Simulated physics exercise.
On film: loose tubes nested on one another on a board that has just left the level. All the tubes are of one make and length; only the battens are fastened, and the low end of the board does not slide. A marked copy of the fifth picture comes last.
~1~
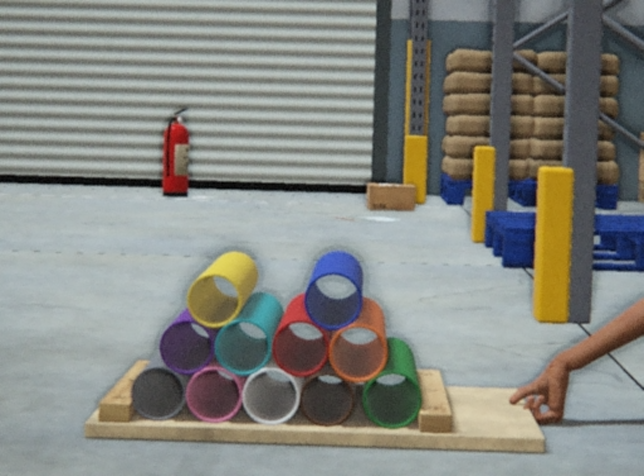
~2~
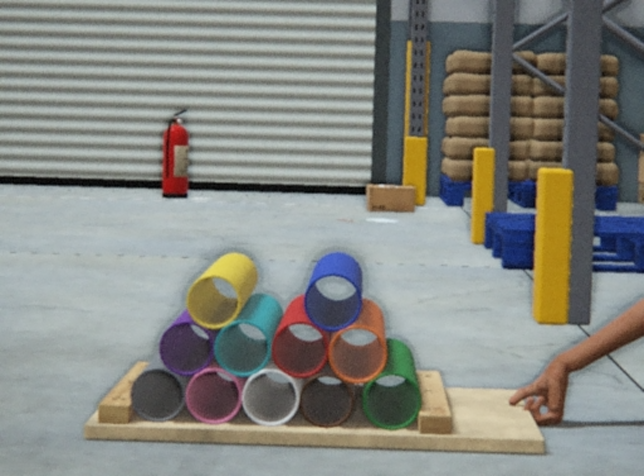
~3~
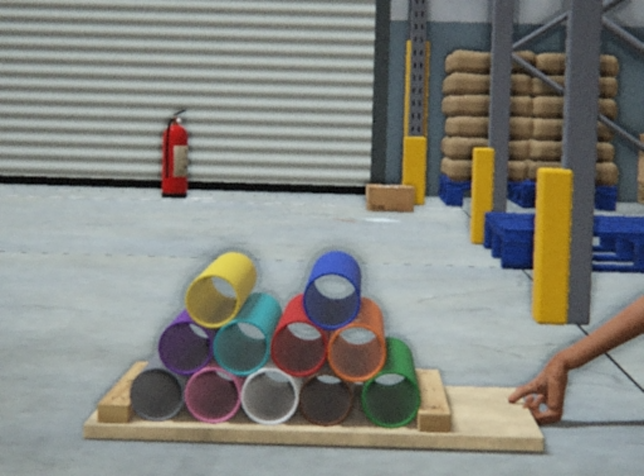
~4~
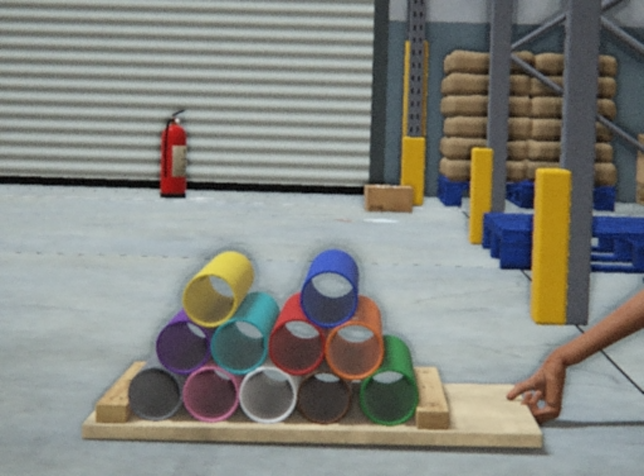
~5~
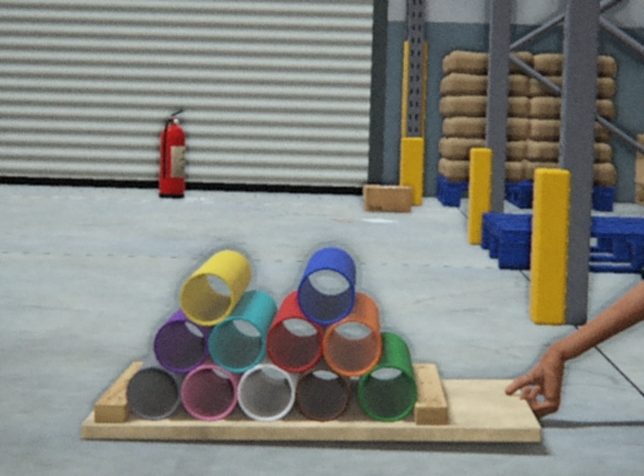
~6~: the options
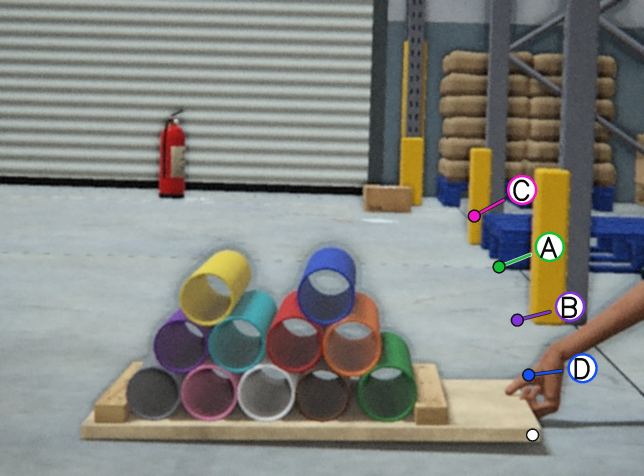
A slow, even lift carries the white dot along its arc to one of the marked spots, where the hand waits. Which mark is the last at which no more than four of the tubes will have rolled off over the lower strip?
No higher than A.
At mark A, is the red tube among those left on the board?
The red tube: Yes.
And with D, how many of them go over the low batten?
At D the number is none.
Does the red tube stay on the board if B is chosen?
The red tube: Yes.
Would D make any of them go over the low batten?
No, at D.
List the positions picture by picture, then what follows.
Grey tube (158, 394); pink tube (214, 395); white tube (271, 396), in the first picture.
White tube (271, 398); brown tube (327, 401), in the second picture.
Board (317, 403); green tube (391, 400); purple tube (186, 348), in the third picture.
Board (316, 401); grey tube (155, 394); pink tube (211, 395), in the fourth picture.
Board (315, 398); grey tube (153, 393); pink tube (210, 394), in the fifth picture.
On the marked copy, A at (499, 267); B at (517, 320); C at (474, 216); D at (529, 375); the white dot at (533, 435).
Following A. Soon after the start, board at 15°.
Later, board at 23°.
In the end, board at 23°, none over the low batten.
As for the rest, B none over the low batten; C six over the low batten; D none over the low batten.
